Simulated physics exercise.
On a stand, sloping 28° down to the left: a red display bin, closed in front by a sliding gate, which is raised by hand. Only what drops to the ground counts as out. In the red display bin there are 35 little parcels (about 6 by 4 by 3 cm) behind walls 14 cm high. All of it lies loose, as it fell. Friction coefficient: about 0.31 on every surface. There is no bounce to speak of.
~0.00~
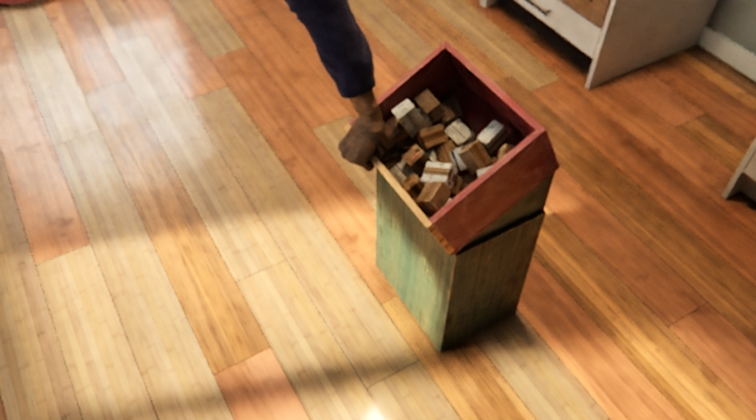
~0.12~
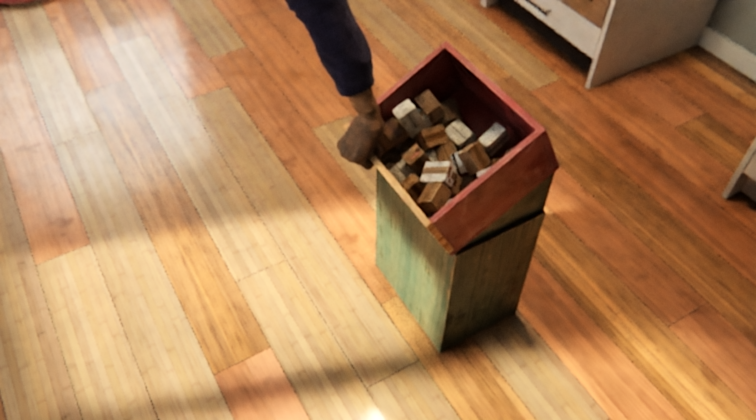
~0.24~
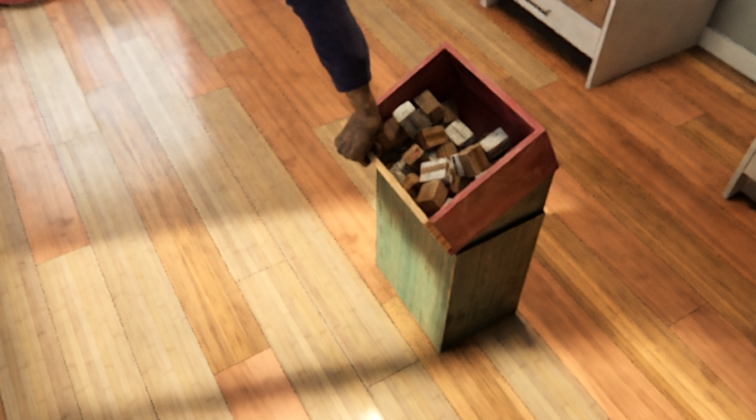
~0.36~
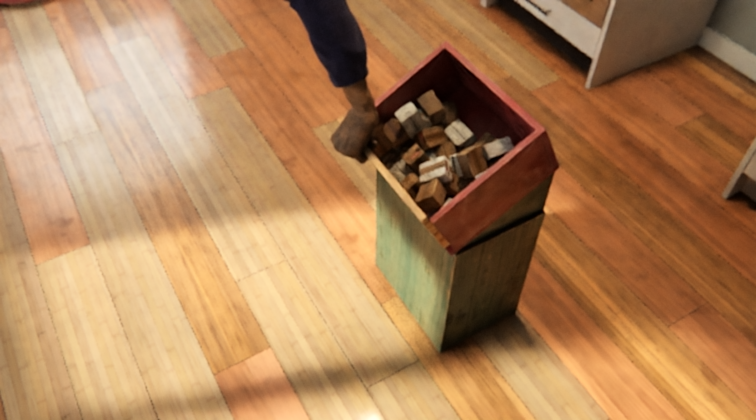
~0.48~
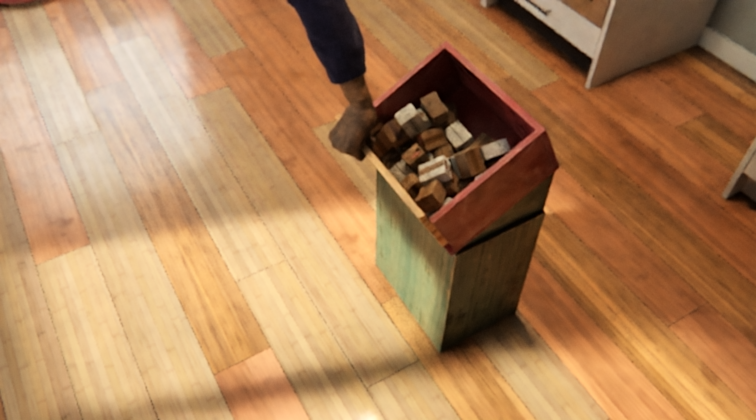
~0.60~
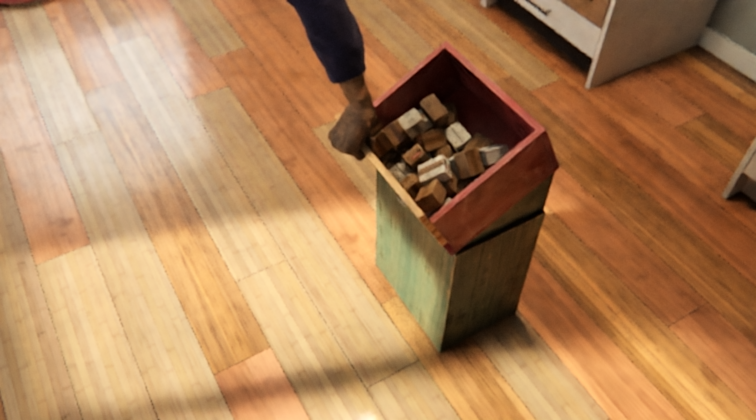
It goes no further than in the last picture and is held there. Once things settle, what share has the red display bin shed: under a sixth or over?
Out of the red display bin go less than a sixth of the little parcels.
After 1.01 s, red display bin 34 in, 1 out.
After 1.52 s, red display bin 34 in, 1 out.
After 2.23 s, red display bin 33 in, 2 out.
When it is over (at 3.15 s), red display bin 32 in, 3 out. Asked share, 3 of 35, 9 per cent.
